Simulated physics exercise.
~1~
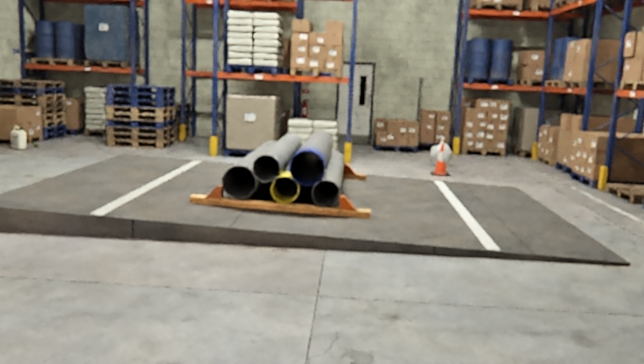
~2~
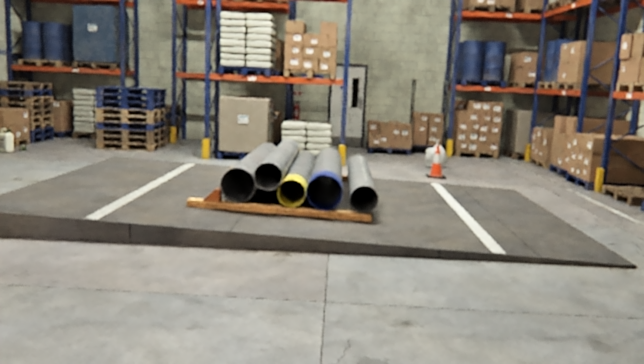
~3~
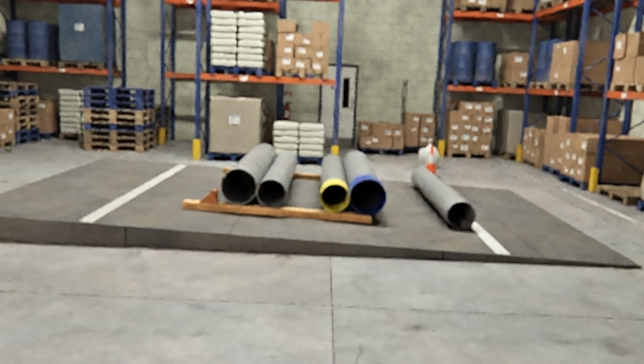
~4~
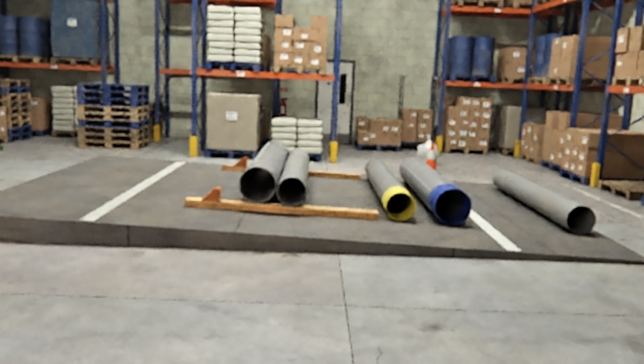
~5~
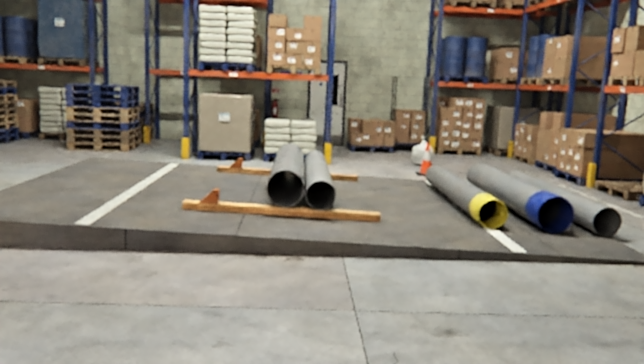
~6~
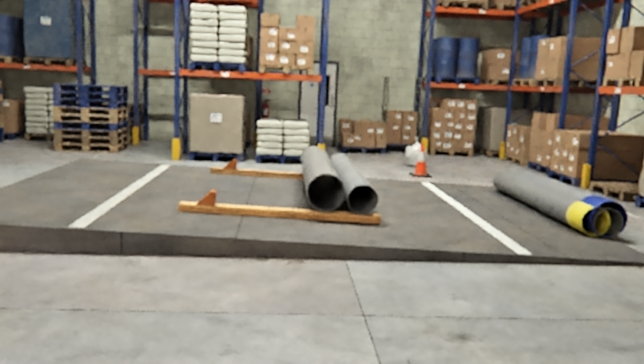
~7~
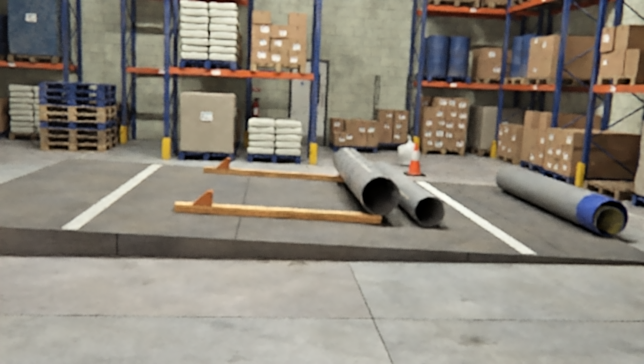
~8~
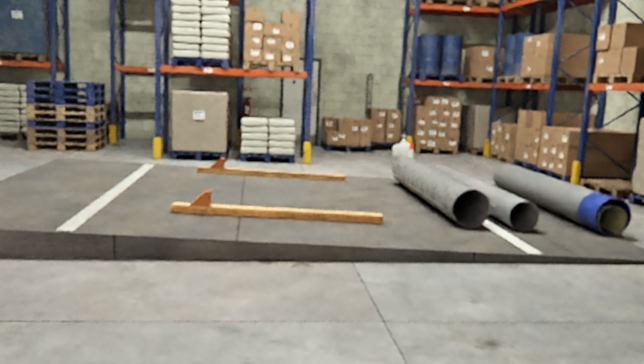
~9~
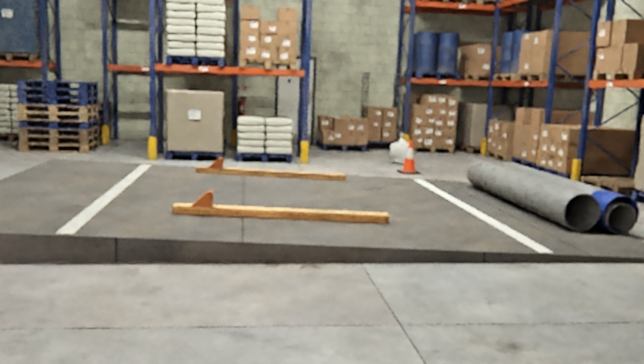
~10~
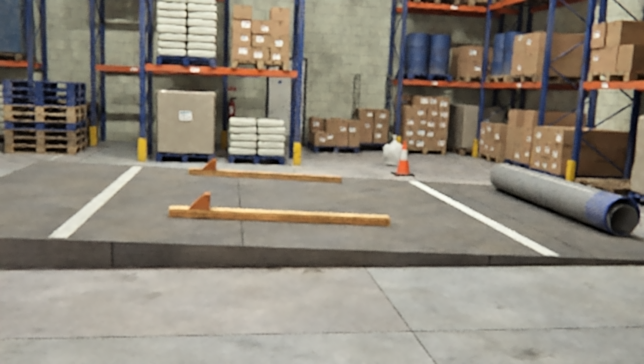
Five large pipes, one marked yellow and one blue, spill from a stack on wooden bearers and roll right across a sloping warehouse pad. All of them cross the right white line, leaving the bearers empty and the pipes gathered at the right, with the yellow one out of sight.
